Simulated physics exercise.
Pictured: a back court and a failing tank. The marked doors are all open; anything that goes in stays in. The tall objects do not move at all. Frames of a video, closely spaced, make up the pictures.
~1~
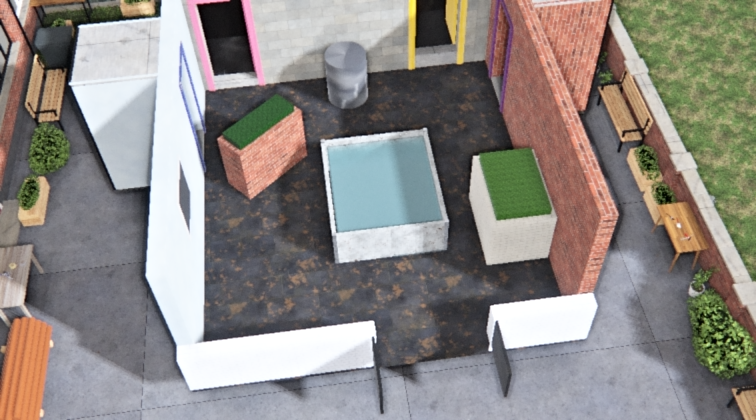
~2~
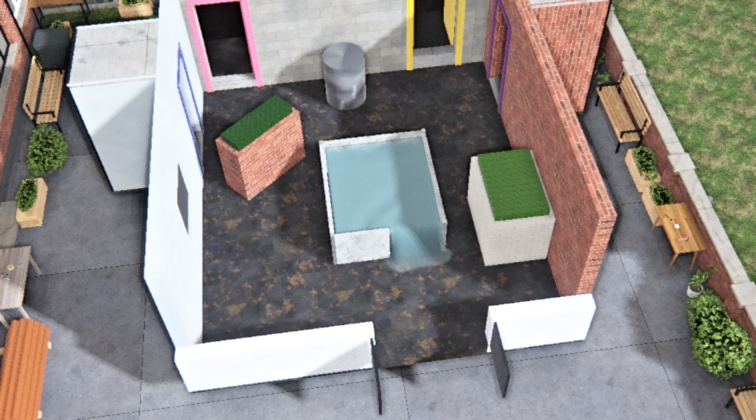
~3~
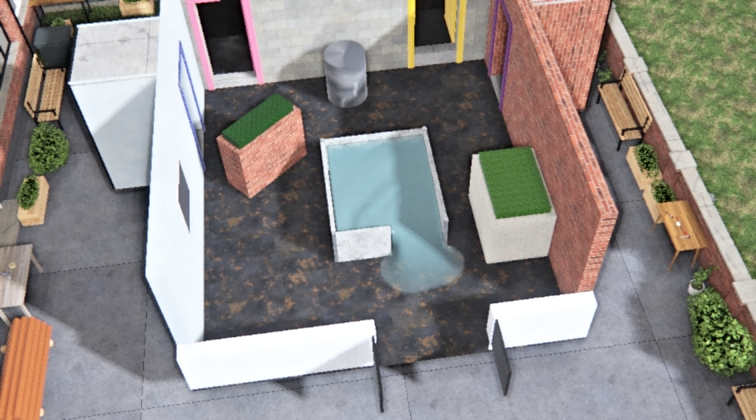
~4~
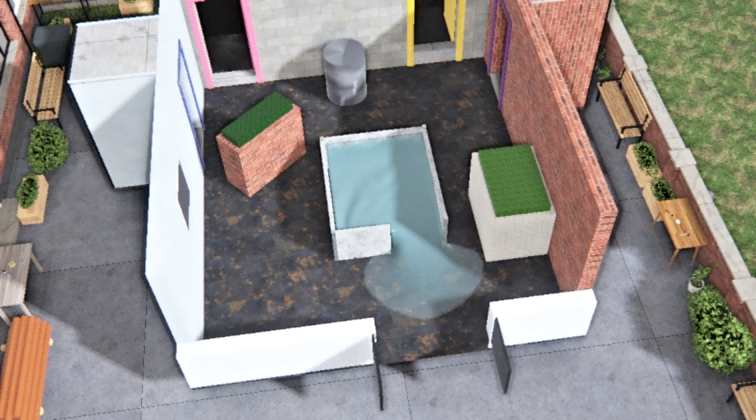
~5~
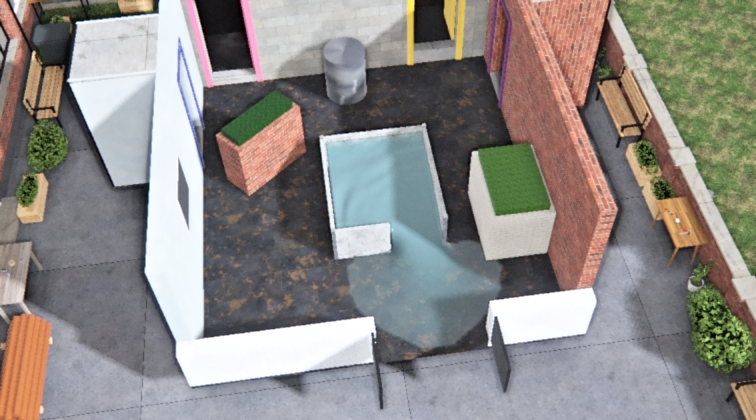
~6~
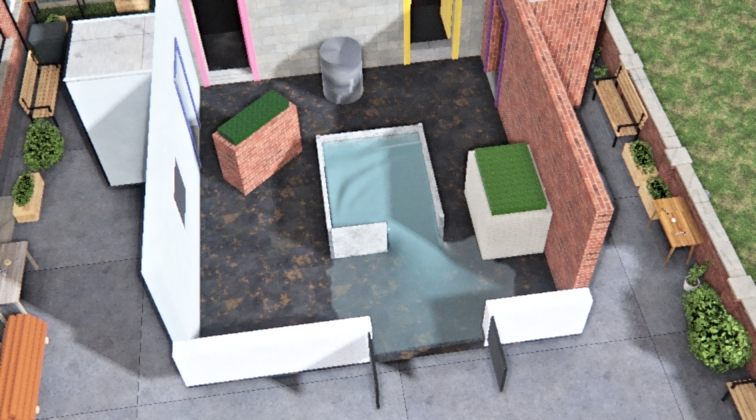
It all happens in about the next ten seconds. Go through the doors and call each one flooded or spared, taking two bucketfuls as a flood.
Yellow door: Spared, purple door: Spared, blue door: Spared, pink door: Spared.
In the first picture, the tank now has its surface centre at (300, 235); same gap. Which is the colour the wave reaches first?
Leading the way is the blue-painted one.
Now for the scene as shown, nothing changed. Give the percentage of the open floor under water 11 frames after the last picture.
That works out at 20 %.
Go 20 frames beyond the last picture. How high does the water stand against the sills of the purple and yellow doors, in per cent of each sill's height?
I reckon it's around 10 and then 0 per cent.
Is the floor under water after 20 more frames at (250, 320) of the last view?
Call it swamped.
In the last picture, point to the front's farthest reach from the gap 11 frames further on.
My estimate: Roughly (200, 363).
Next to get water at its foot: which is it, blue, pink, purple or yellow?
I'd say it's the purple door.
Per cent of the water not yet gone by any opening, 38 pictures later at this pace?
I'd put it at about 50 per cent.
A moment on, water covers 20 % of the floor; the yellow door not reached, the purple door not reached, the blue door not reached, the pink door not reached.
Next, water covers 20 % of the floor; the yellow door not reached, the purple door not reached, the blue door not reached, the pink door not reached.
Then, water covers 25 % of the floor; the yellow door not reached, the purple door not reached, the blue door not reached, the pink door not reached.
Later, water covers 40 % of the floor; the yellow door not reached, the purple door wet at the sill, nothing in, the blue door not reached, the pink door not reached.
In the end, water covers 55 % of the floor; the yellow door wet at the sill, nothing in, the purple door wet at the sill, nothing in, the blue door wet at the sill, nothing in, the pink door not reached.
